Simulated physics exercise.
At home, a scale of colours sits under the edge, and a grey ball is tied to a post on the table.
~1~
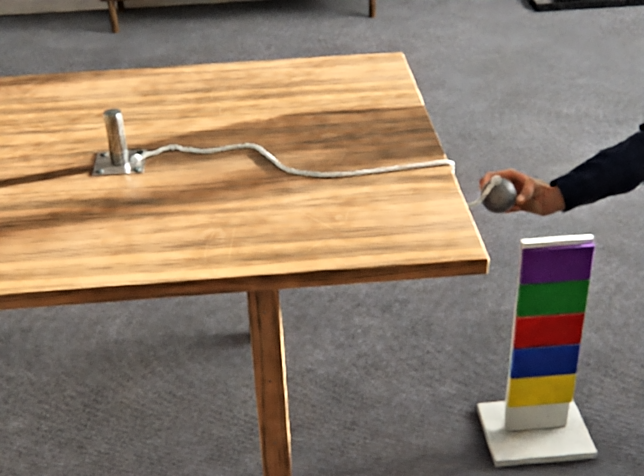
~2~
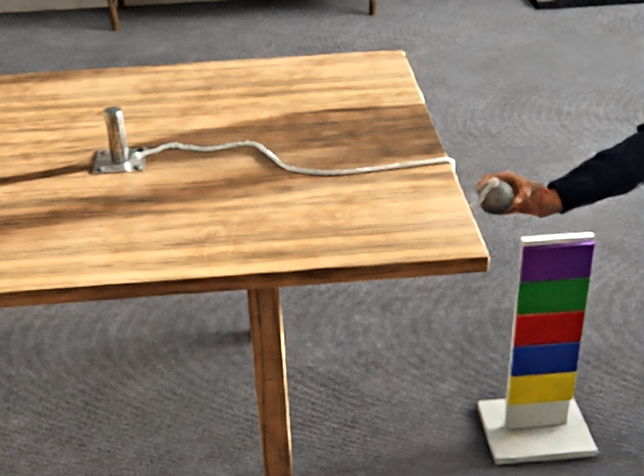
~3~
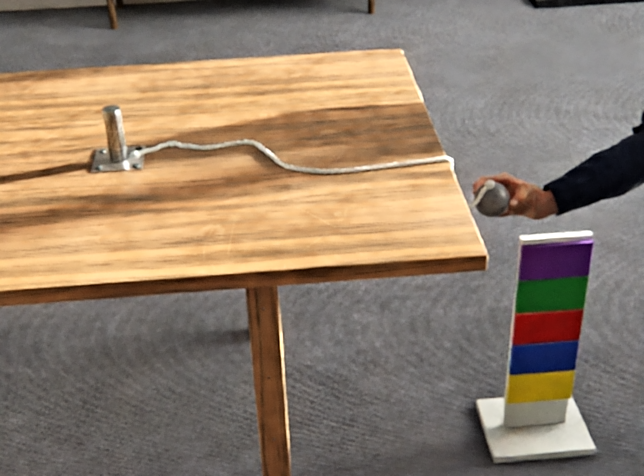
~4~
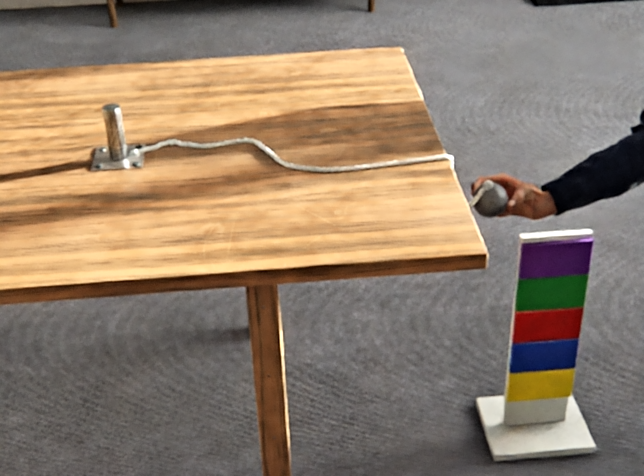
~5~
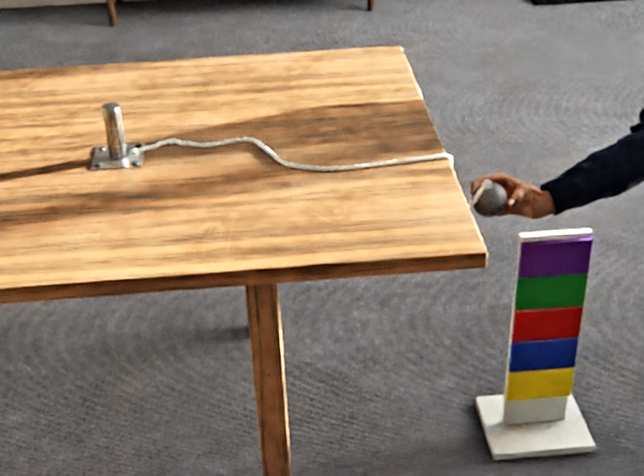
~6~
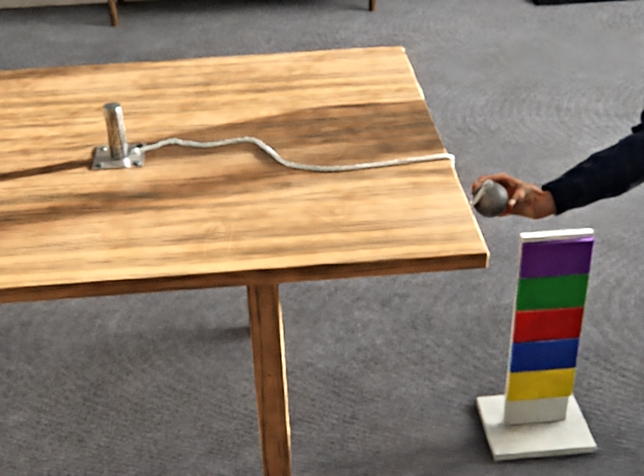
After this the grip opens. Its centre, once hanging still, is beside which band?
Beside the green band.
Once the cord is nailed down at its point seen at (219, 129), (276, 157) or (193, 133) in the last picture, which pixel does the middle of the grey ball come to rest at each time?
Taking the tries in turn: (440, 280), (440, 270) and (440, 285).
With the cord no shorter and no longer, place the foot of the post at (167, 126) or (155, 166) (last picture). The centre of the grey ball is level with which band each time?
Trial 1 - red; trial 2 - red.
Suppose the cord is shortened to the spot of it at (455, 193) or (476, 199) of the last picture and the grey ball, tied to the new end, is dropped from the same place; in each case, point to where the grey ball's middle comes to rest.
The pixels are close to (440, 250) for the first and (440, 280) for the second.
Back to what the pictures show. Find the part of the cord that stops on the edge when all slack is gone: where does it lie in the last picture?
It is around (386, 164).
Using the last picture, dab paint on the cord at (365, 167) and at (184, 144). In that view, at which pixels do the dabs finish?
You'll find the first mark at (423, 143) and the second mark at (208, 152).
Soon after, ball near (415, 297); level with green.
After that, ball near (451, 295); level with green.
In the end, ball near (440, 297); level with green. Its middle rests at the green band.
